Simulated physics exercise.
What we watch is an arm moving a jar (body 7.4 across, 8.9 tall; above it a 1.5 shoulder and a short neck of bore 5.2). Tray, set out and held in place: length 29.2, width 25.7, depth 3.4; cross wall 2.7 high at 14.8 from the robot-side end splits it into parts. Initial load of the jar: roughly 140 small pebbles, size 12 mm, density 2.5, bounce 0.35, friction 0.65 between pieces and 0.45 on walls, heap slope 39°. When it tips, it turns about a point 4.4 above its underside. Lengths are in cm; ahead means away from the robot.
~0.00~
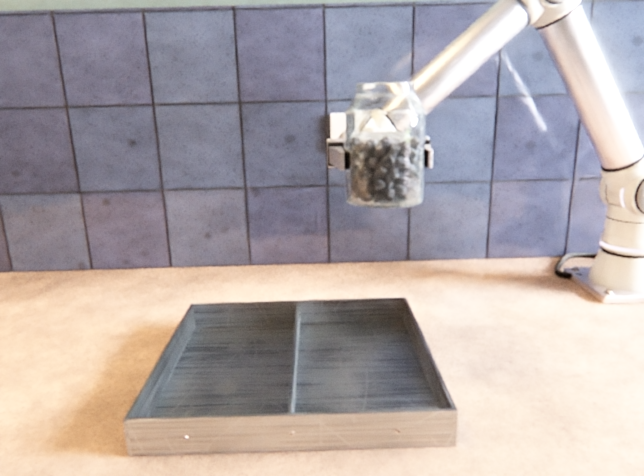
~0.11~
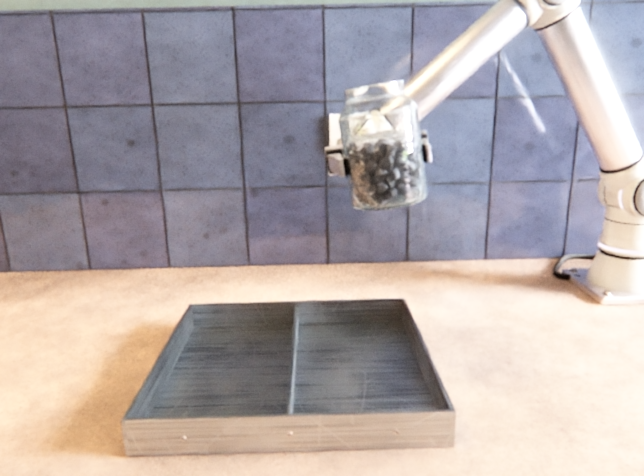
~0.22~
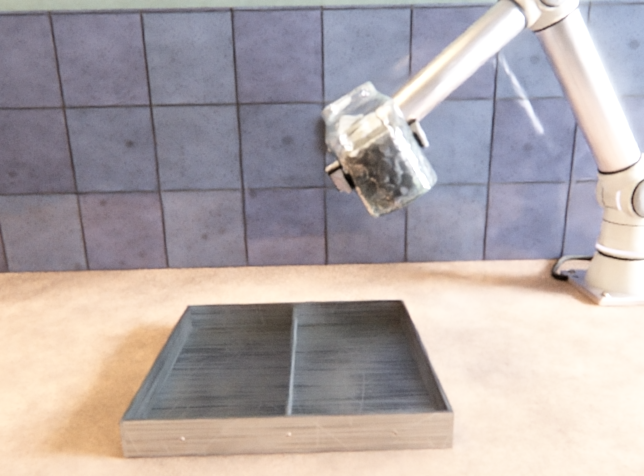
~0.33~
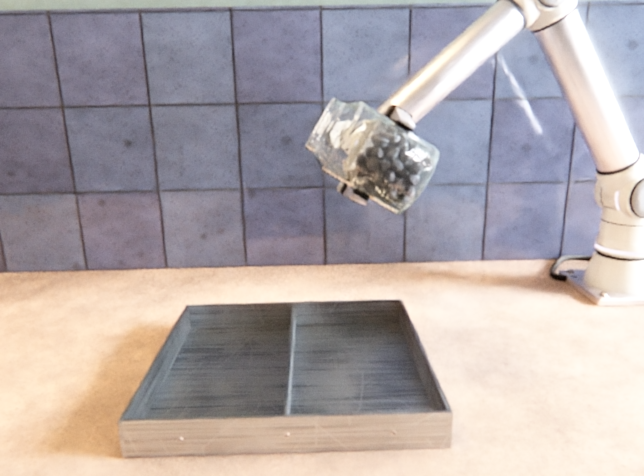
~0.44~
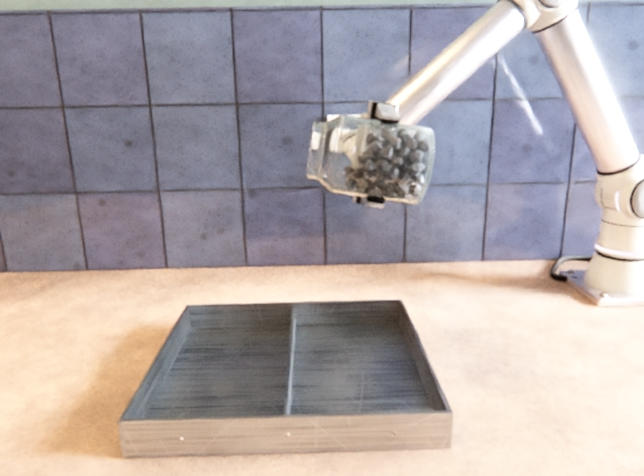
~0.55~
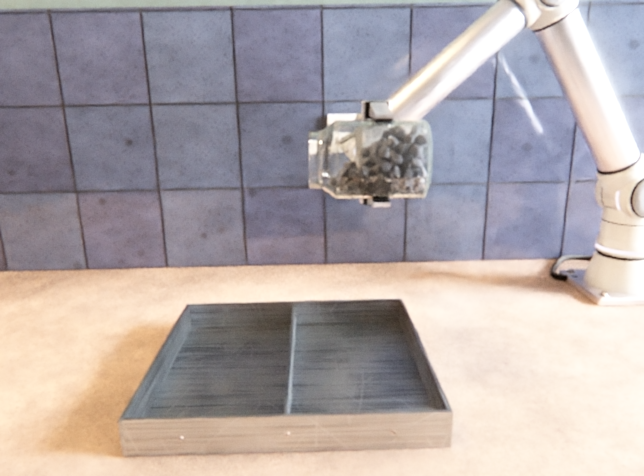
A clear jar partly filled with small dark pebbles hangs in the grip of a pale robot arm reaching in from the right, seen from the front and slightly above. Below it, a shallow grey tray with one dividing wall sits on a beige counter before blue-purple tiles. The arm turns the jar from upright to lying sideways, mouth left, and the pebbles shift inside while the camera stays almost still.
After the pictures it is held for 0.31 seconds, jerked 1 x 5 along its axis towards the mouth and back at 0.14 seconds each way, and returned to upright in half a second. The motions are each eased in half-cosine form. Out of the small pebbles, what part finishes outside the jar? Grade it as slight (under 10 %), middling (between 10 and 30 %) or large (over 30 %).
Grade: Slight.
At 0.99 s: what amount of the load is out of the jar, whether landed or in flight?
At that point I'd say close to 0 per cent has gone.
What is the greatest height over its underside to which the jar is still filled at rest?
Top of the fill, from jar underside: Approx. 7.5 cm.
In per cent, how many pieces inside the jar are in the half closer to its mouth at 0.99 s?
40 %.
After 0.99 s, tipped 89°, highest piece 28 above the table; 137 in the jar.
After 1.42 s, tipped 36°, highest piece 30 above the table; 132 in the jar, 2 in the robot-side part, 2 in the far-side part, 1 in flight or on a rim.
After 1.84 s, upright, highest piece 28 above the table; 132 in the jar, 3 in the far-side part, 2 in the robot-side part.
After 2.54 s, upright, highest piece 28 above the table; 132 in the jar, 3 in the far-side part, 2 in the robot-side part.
In the end, 132 in the jar, 3 in the far-side part, 2 in the robot-side part. That is 4 % outside the jar.
